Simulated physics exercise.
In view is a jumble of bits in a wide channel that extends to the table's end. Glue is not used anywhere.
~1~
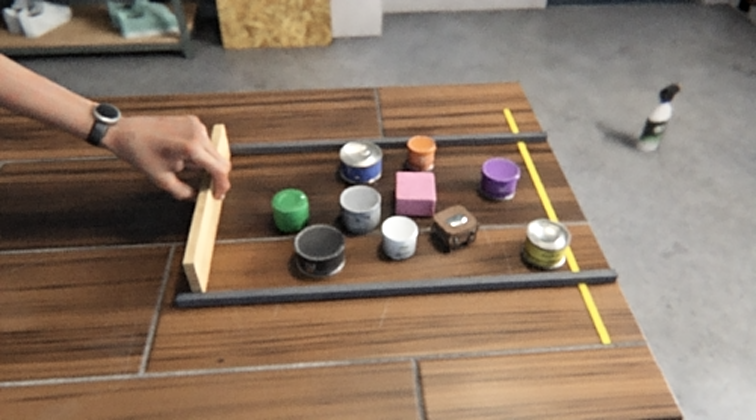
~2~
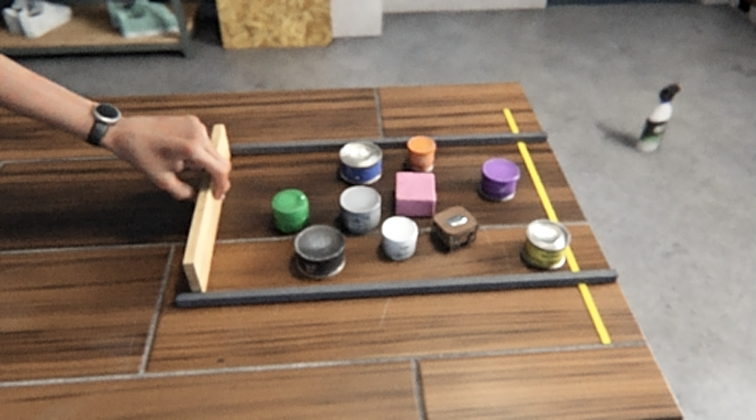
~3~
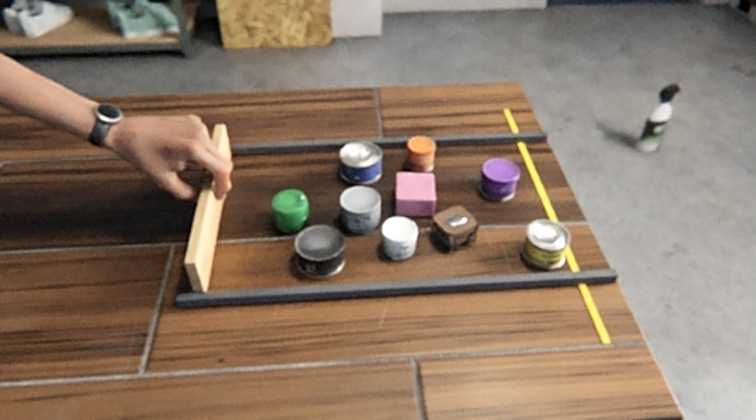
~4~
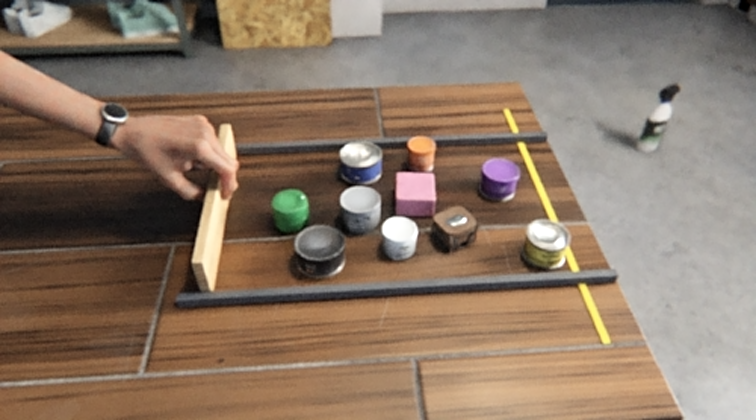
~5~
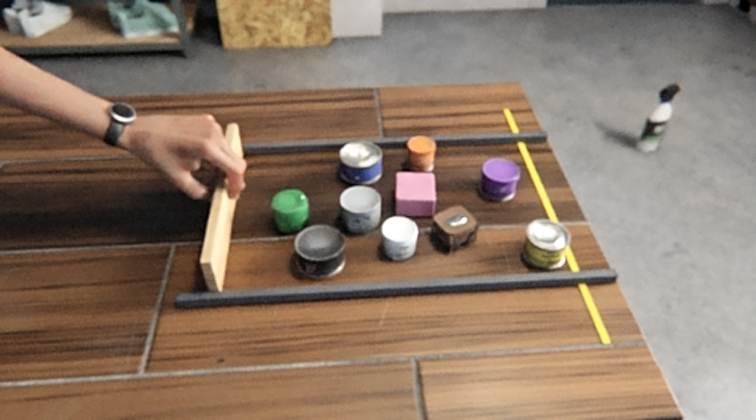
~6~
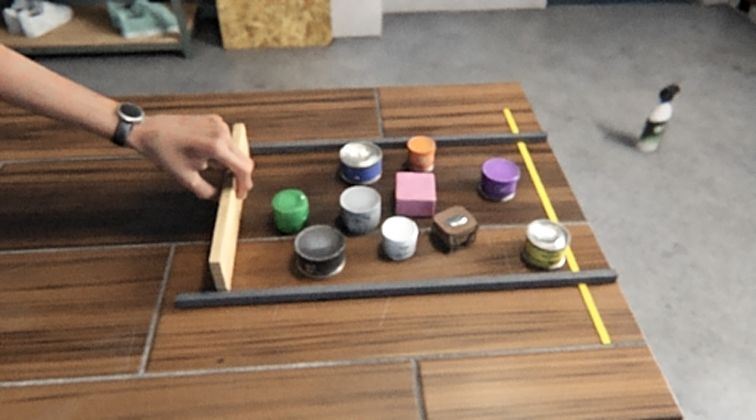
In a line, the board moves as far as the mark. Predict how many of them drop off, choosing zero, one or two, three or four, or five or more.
Five or more drop off.
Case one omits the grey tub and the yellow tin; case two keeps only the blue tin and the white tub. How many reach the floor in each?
Fallen: 4, and 4 in the other try.
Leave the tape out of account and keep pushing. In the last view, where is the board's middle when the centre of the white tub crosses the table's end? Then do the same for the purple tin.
Near (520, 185) in the first case, near (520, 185) in the other.
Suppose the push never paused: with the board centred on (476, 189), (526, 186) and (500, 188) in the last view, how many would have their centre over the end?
Respectively 0, 4 and 1.
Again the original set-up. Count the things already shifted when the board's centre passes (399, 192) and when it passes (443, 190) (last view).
I make it 8 at the first spot and 10 at the other.
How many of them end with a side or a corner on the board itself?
The number is 4.
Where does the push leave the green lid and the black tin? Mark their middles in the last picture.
Final pixels, roughly: (567, 198) for the first, (593, 241) for the other.
Soon after, none off yet; yellow tin at rest near (546, 244); purple tin at rest near (499, 180); brown case displaced a little near (467, 227).
In the end, the number that fall off is five or more; gone, grey tub, white tub, orange pot, brown case, purple tin and yellow tin.
